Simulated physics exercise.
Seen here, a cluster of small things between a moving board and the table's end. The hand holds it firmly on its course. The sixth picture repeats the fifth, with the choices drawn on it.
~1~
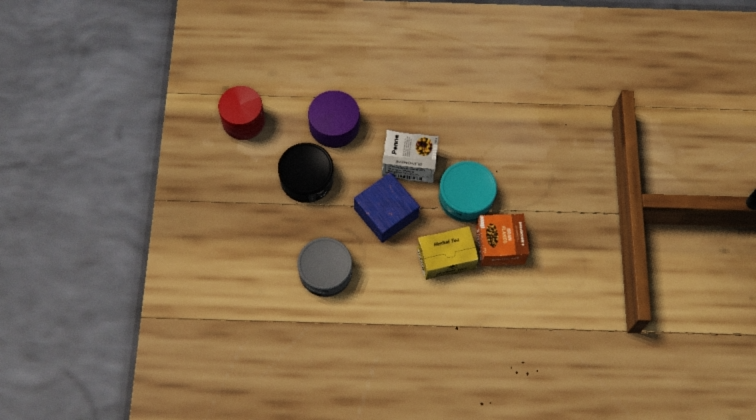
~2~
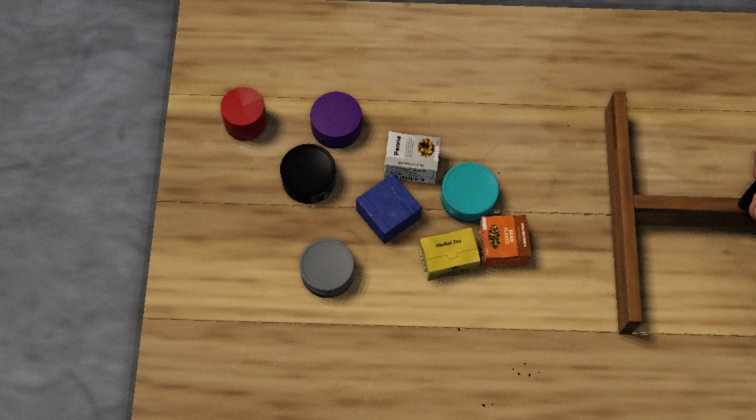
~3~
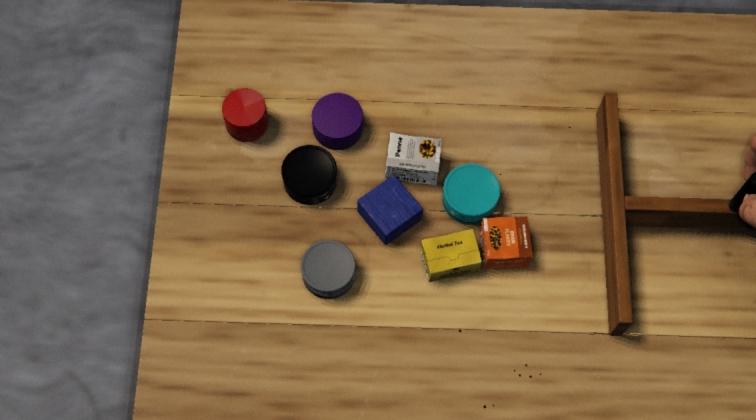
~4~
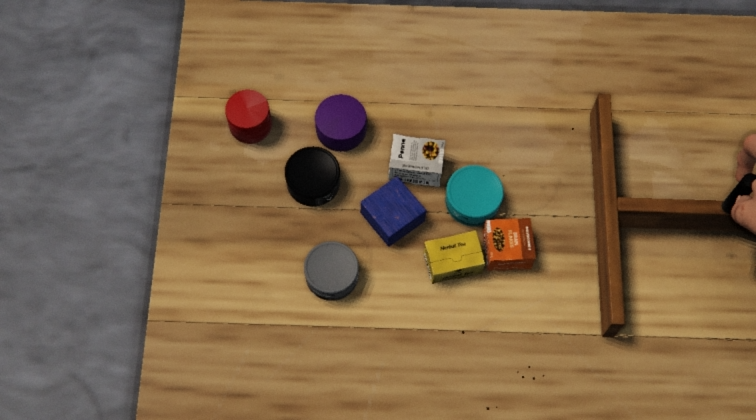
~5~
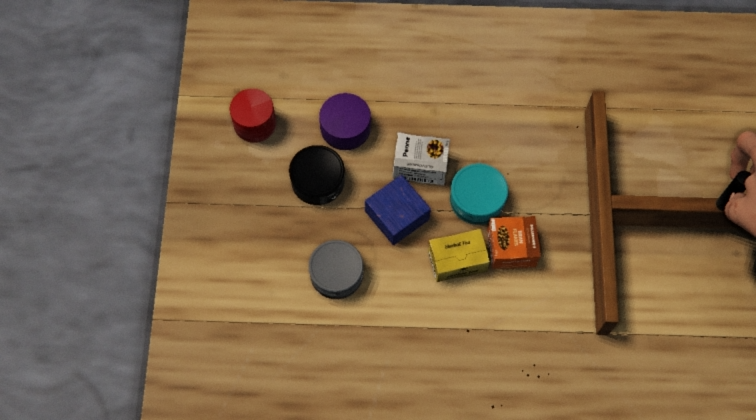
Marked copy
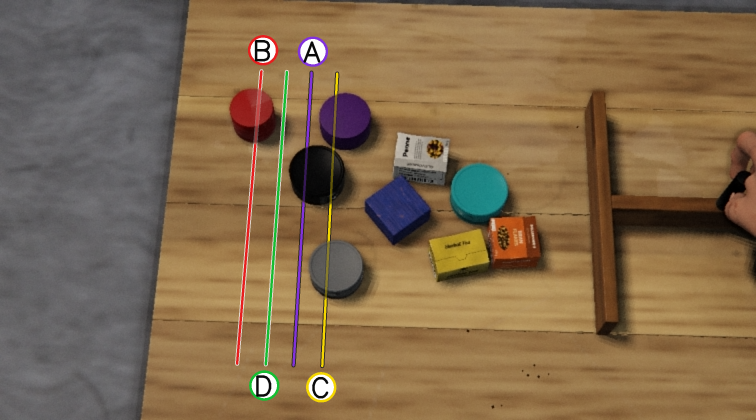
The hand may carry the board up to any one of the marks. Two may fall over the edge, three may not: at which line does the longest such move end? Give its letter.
B is the last line within the limit.
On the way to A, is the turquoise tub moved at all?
By then, yes.
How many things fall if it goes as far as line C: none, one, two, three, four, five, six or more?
By then, none.
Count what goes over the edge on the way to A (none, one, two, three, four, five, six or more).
The count is none.
On the marked copy, A at (303, 211); B at (250, 209); C at (330, 211); D at (277, 210).
Taking B. A third of the way, board (478, 197); white packet (406, 153); yellow packet (395, 250).
Two thirds of the way, board (350, 194); red tin (239, 113); black tub (261, 156).
When it is over, board (251, 191); blue block (170, 200); yellow packet (172, 244); none fallen.
As for the rest, A is within the limit but short; C is within the limit but short; D is within the limit but short.
